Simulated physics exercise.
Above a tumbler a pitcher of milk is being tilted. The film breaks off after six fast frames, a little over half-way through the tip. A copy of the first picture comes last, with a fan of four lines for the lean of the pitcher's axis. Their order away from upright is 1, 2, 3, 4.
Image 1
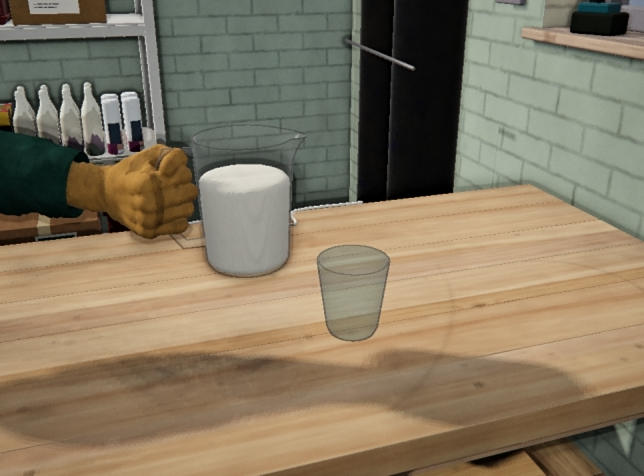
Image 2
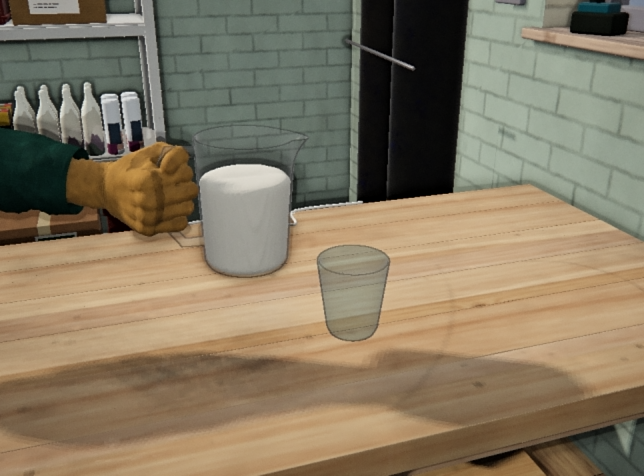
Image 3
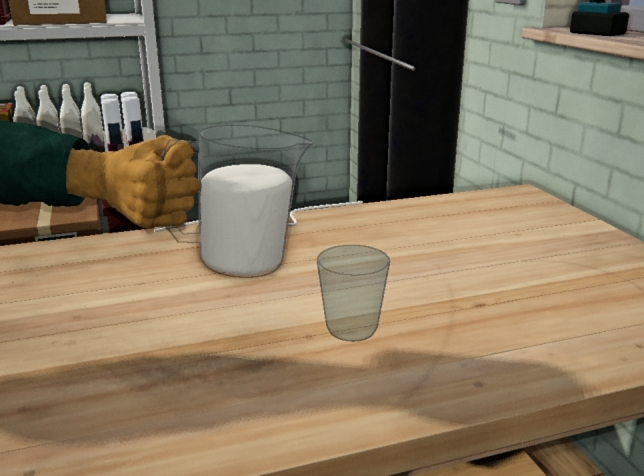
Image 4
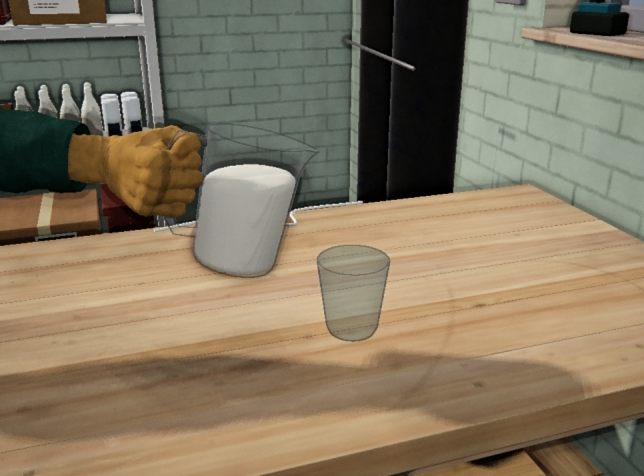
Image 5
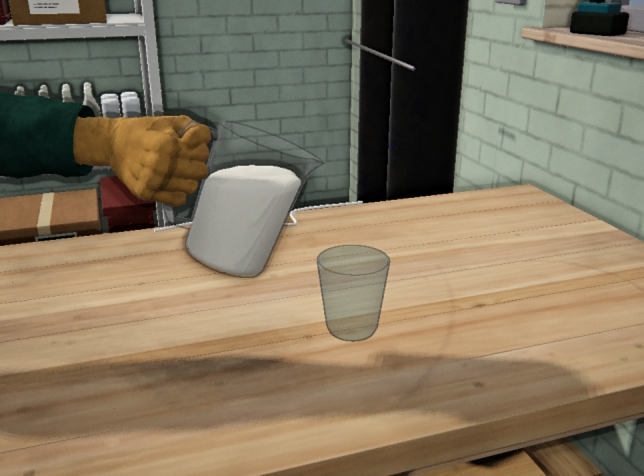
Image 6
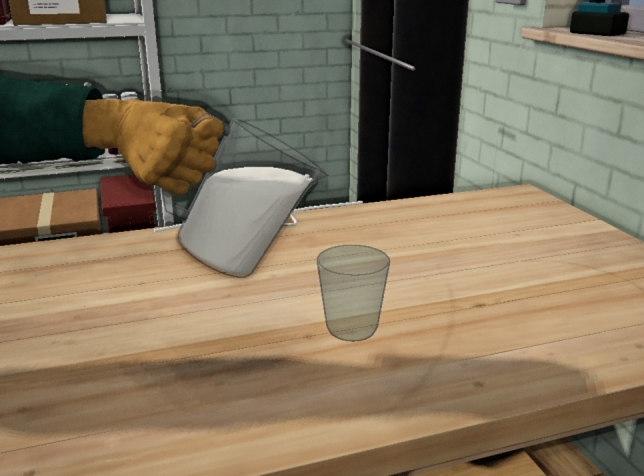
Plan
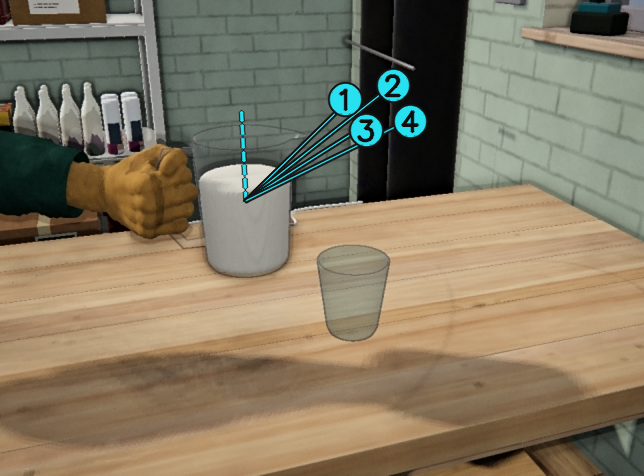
A pitcher of milk stood upright behind an empty tumbler on a wooden table, then leaned steadily to the right as a gloved hand beside it rose slightly, with no milk leaving the pitcher.
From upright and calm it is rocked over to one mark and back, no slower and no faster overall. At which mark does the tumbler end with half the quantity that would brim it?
It is 3.
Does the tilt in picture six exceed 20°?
Yes, it does.
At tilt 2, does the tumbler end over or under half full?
Under.
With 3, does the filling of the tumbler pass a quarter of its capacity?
Yes, clearly.
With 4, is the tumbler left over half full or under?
Over.
On the marked copy, 1 at (334, 113); 2 at (379, 95); 3 at (349, 135); 4 at (394, 127).
If 1 is chosen, the tumbler ends with about 18 % of what it can hold.
If 2 is chosen, the tumbler ends with about 33 % of what it can hold.
If 3 is chosen, the tumbler ends with about 52 % of what it can hold.
If 4 is chosen, the tumbler ends with about 70 % of what it can hold; 5 % of the milk is spilt.
